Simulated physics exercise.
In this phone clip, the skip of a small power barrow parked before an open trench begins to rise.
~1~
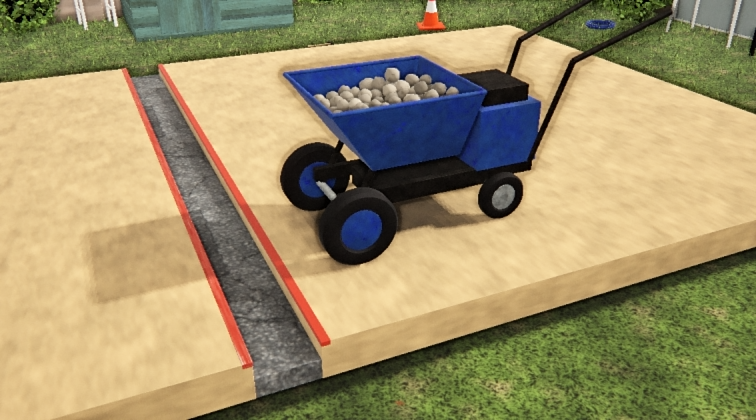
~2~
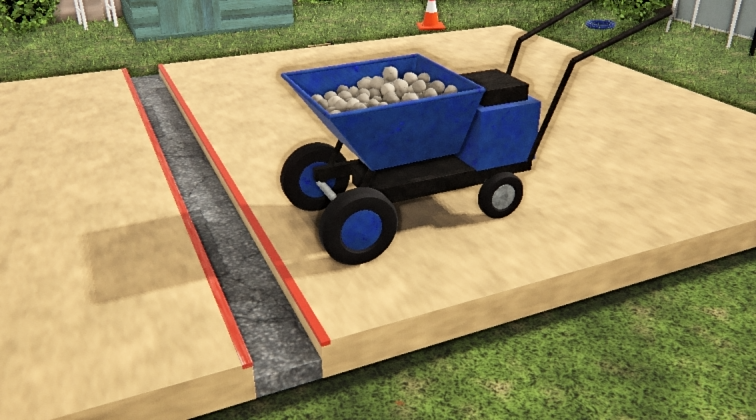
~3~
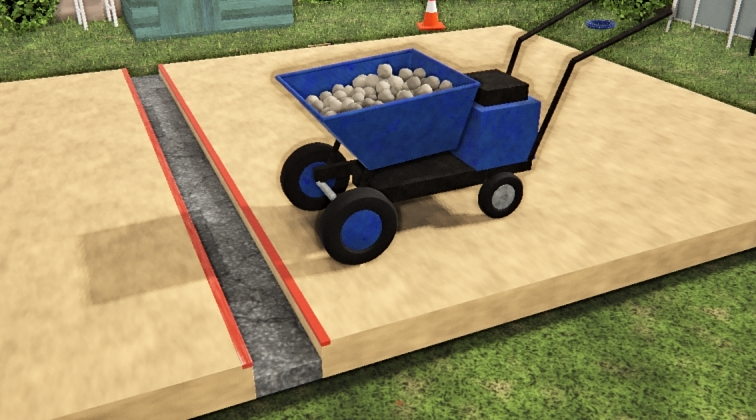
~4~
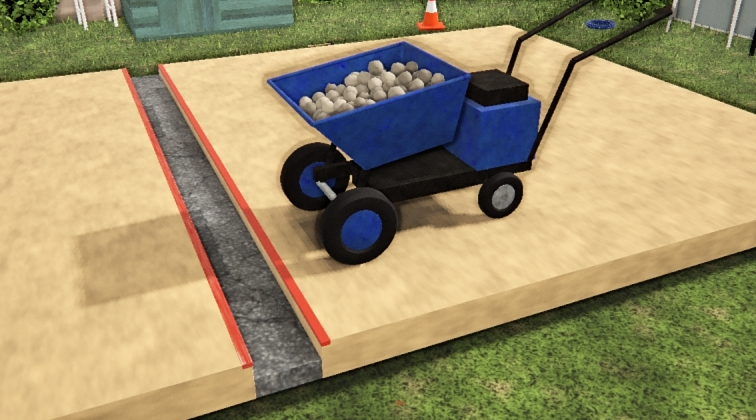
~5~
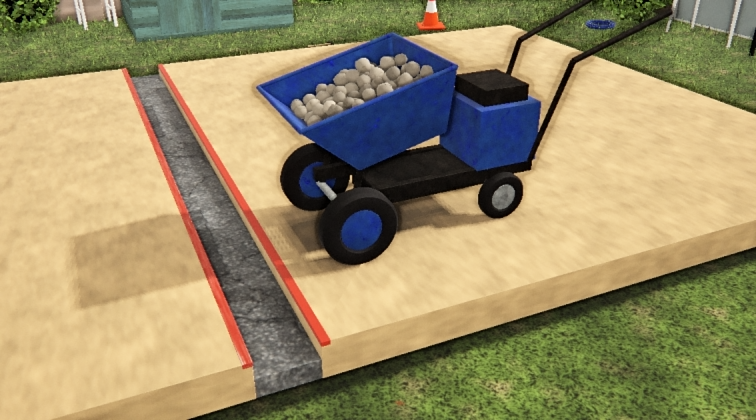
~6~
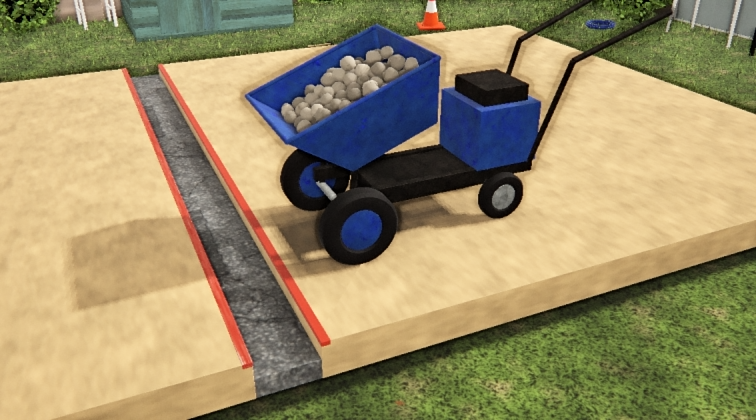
The blue skip of a small power barrow, loaded with rounded river pebbles, sits level beside a narrow, red-edged trench. It begins to rise at the back, barely at first, then tilts forward to the left until it is clearly tipped, while the wheels stay put and the pebbles remain inside.
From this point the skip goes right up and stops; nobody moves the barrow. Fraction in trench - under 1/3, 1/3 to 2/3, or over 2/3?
Falls short of a third.
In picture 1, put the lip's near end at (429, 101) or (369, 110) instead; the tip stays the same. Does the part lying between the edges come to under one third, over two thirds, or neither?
Place one, one to two thirds; place two, the middle third.
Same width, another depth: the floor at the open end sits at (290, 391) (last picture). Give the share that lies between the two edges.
The share would be roughly 20 per cent.
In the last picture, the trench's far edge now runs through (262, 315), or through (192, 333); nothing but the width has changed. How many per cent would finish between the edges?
I'd put it near 0 in a hundred, then near 60 in a hundred.
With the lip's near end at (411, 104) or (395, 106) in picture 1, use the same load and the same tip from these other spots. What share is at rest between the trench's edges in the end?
Roughly 70 per cent first, then roughly 70 per cent.
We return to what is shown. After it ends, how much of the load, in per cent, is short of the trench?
It comes to close to 0 %.
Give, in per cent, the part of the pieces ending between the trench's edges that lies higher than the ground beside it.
Roughly 0 %.
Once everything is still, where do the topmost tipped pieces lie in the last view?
Settled peak, approx. (152, 243).
Soon, skip tipped steeply; all in the skip.
A while on, skip tipped right over; most in the skip; a stray few in or heaped over the trench; about a quarter beyond it; a small part falling.
Towards the end, skip tipped right over; a small part in the skip; a small part in or heaped over the trench; most beyond it.
Finally, skip tipped right over; about a quarter in or heaped over the trench; most beyond it.
